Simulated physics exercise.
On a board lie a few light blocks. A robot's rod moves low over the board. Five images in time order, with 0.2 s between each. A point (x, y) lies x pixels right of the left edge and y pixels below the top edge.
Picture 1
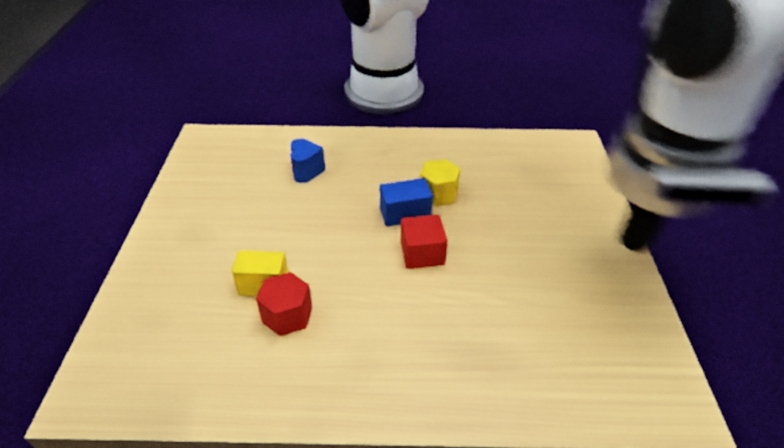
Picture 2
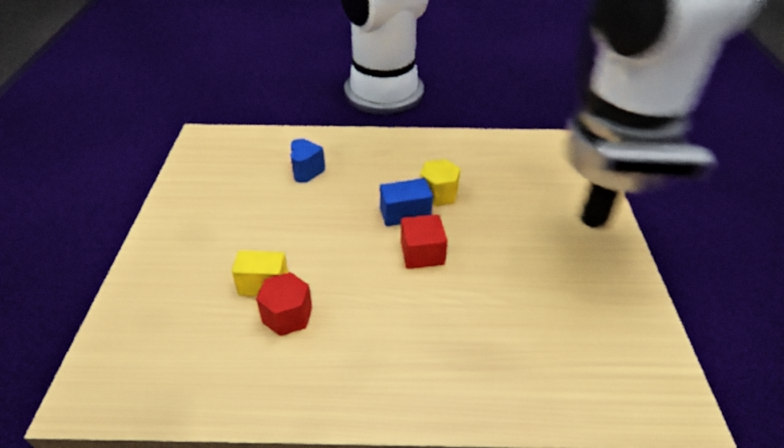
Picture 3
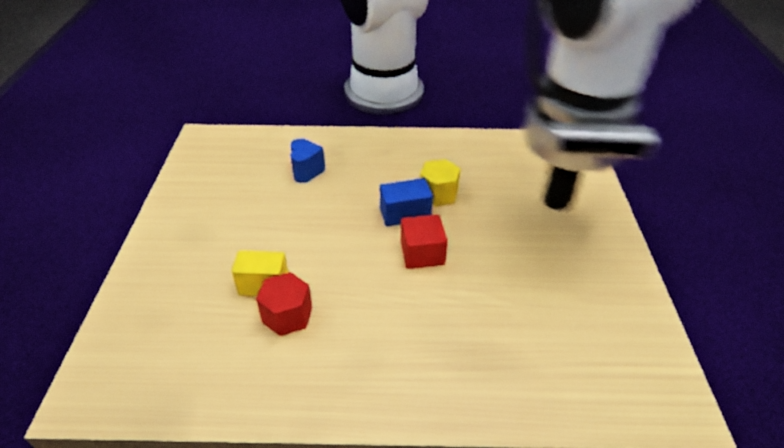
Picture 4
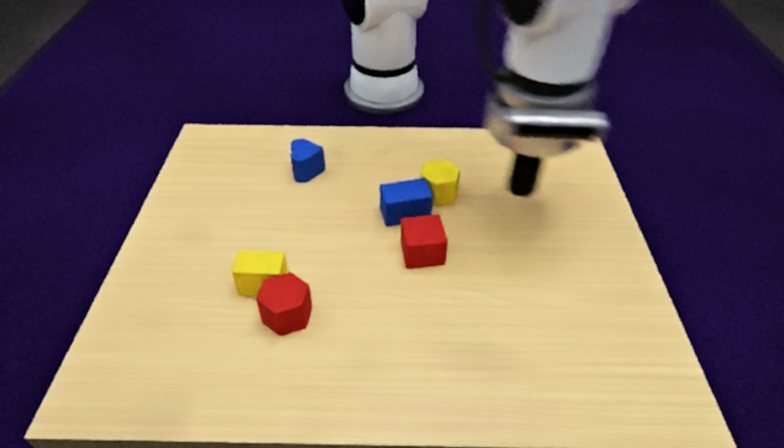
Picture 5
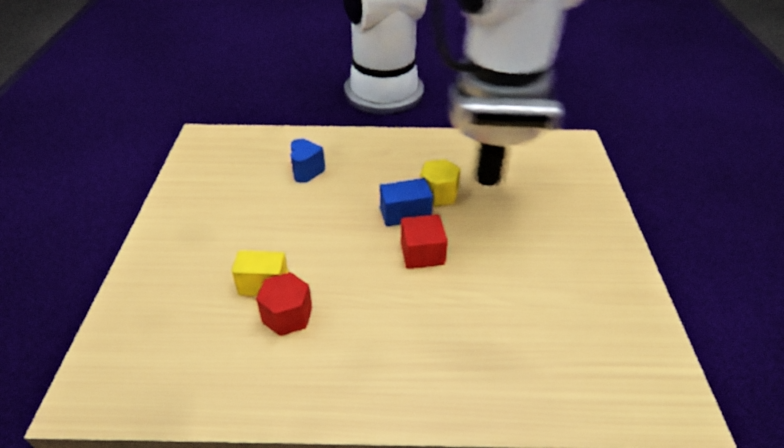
At the start, the robot's dark rod is at the right edge of a pale wooden board where red, blue and yellow blocks lie. The rod moves left and toward the back of the board, until it is just right of the yellow six-sided block, while all the blocks stay still.
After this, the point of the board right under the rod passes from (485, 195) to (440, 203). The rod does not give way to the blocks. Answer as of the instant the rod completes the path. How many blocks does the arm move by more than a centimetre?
Total: Two.
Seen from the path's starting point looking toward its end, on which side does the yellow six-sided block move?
Heads right.
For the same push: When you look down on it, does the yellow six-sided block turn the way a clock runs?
I believe so.
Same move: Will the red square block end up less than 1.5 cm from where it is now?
I'd say yes.
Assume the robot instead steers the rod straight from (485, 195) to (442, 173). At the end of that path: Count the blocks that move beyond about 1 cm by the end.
I reckon the push displaces only one of the blocks by more than 1 cm.
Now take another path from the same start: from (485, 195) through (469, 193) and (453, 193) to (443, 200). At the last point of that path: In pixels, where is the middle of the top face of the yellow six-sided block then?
Just about (414, 167).
On the path given first. Halfway along, rod (464, 182); blue rectangular block (402, 190), turned 10° anticlockwise; yellow six-sided block (432, 169).
At the end, rod (442, 186); blue rectangular block (392, 189), turned 40° anticlockwise; red square block unmoved; yellow six-sided block (416, 166), turned 25° clockwise.
